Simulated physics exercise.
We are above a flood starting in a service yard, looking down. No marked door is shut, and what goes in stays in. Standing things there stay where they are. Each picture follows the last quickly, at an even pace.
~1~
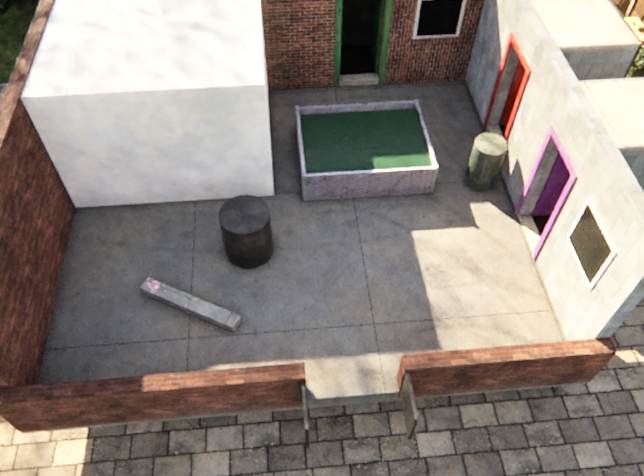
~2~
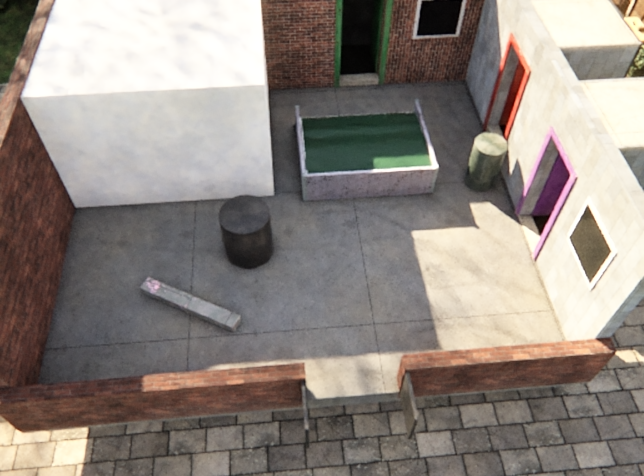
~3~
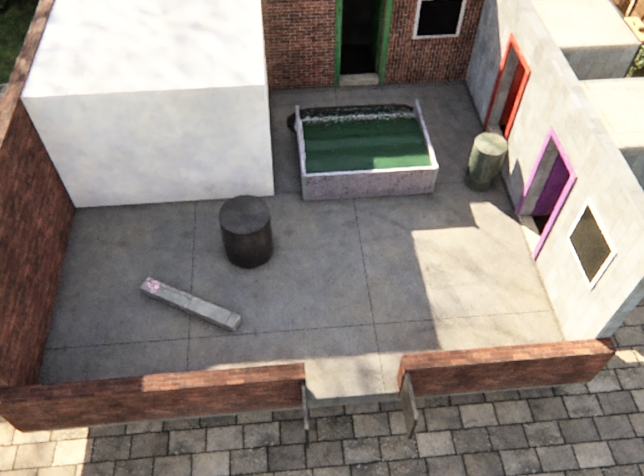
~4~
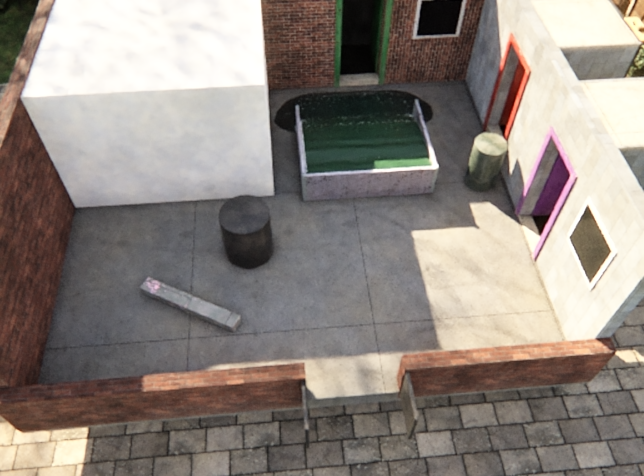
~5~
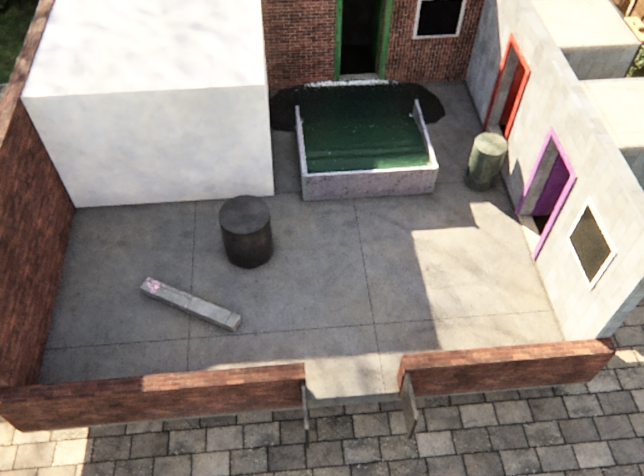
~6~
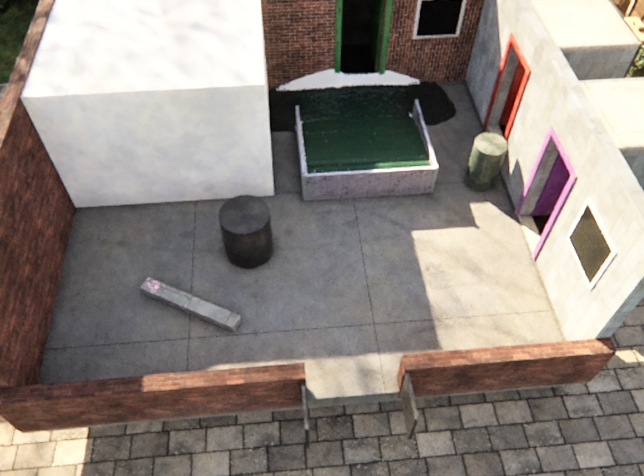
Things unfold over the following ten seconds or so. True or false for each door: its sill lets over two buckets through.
The green door true; the red door false; the purple door false.
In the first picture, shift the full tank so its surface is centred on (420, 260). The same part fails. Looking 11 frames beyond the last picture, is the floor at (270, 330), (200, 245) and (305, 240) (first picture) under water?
Bone-dry, bone-dry, bone-dry.
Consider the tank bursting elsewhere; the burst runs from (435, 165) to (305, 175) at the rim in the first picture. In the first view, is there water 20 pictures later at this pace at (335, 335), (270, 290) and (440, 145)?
In that order: Under water, covered, dry.
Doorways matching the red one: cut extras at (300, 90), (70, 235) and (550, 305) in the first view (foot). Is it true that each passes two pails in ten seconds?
First tops the limit, then falls short, then falls short.
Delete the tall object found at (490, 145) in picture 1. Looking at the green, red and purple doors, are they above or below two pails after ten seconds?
In short: Green passes that mark; red lets less in; purple holds.
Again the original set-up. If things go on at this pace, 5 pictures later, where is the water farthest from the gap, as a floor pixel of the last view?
The front's farthest point is close to (466, 82).
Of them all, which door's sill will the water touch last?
My pick is the purple one.
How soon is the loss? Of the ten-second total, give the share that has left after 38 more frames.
Roughly 80 percent.
A moment on, water covers 15 % of the floor; the green door far over two buckets in, the red door not reached, the purple door not reached.
Next, water covers 20 % of the floor; the green door far over two buckets in, the red door wet at the sill, nothing in, the purple door not reached.
Then, water covers 35 % of the floor; the green door far over two buckets in, the red door wet at the sill, nothing in, the purple door wet at the sill, nothing in.
Later, water covers 65 % of the floor; the green door far over two buckets in, the red door wet at the sill, nothing in, the purple door wet at the sill, nothing in.
In the end, water covers 60 % of the floor; the green door far over two buckets in, the red door wet at the sill, nothing in, the purple door wet at the sill, nothing in.
